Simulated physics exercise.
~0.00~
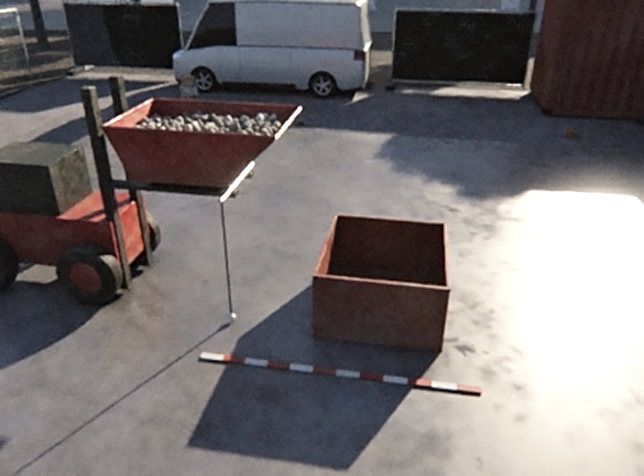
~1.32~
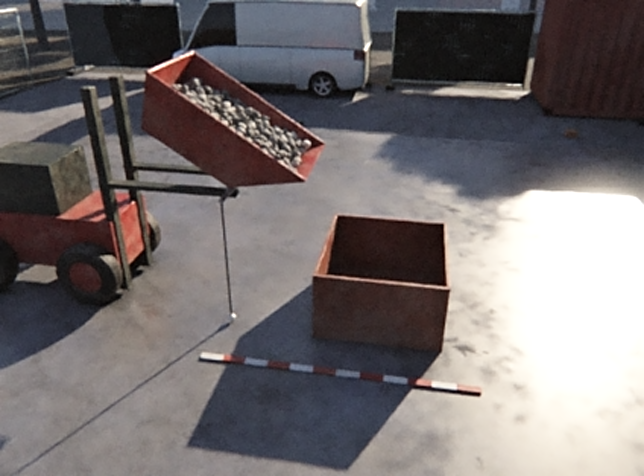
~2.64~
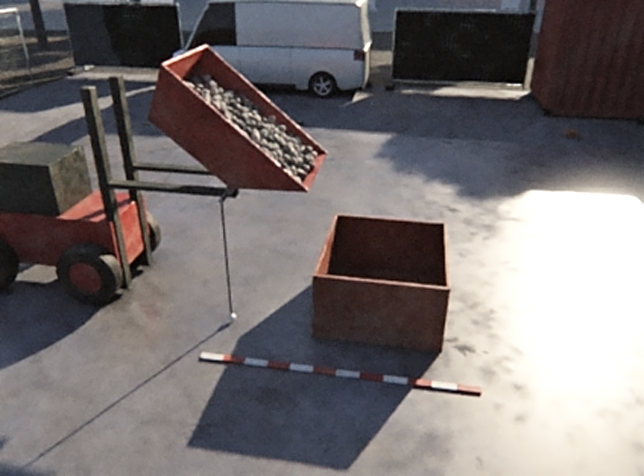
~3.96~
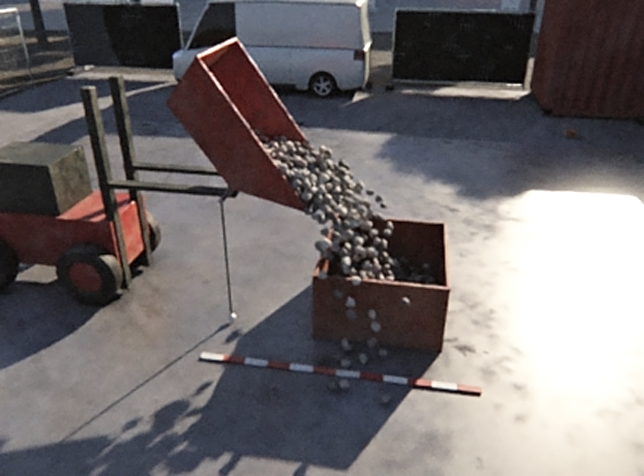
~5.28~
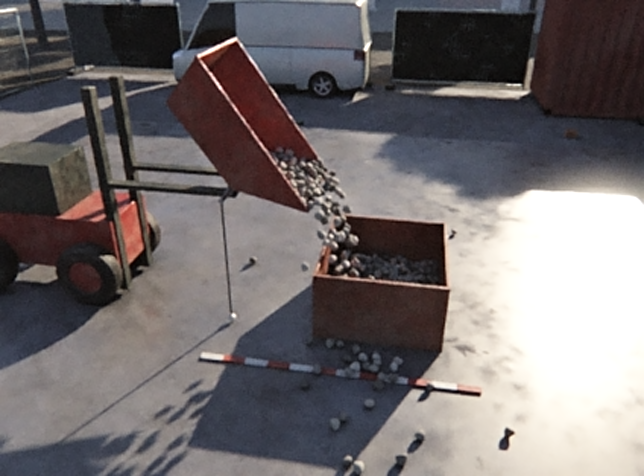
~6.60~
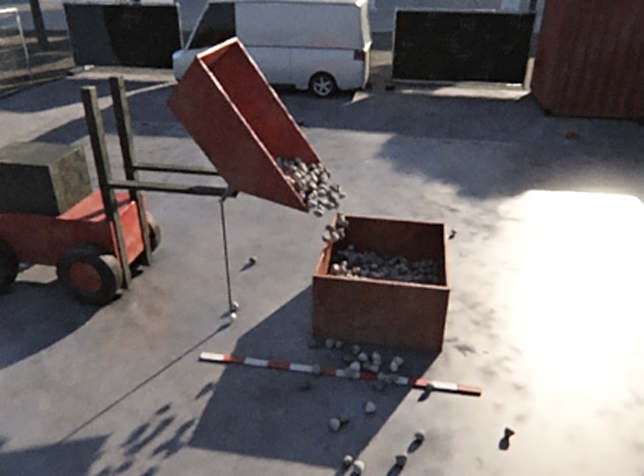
On a sunlit paved yard with a white van parked behind, a red forklift at the left holds up a red skip full of rounded stones, with an open rusty-red bin standing to its right. The skip tilts down toward the bin, and the stones stay inside. It then tips more steeply, and the stones pour over its lower edge in a thick stream. Most drop into the bin, while some scatter on the ground around a red-and-white striped staff. At the end the skip remains steeply tilted, with a small cluster of stones still at its lip.
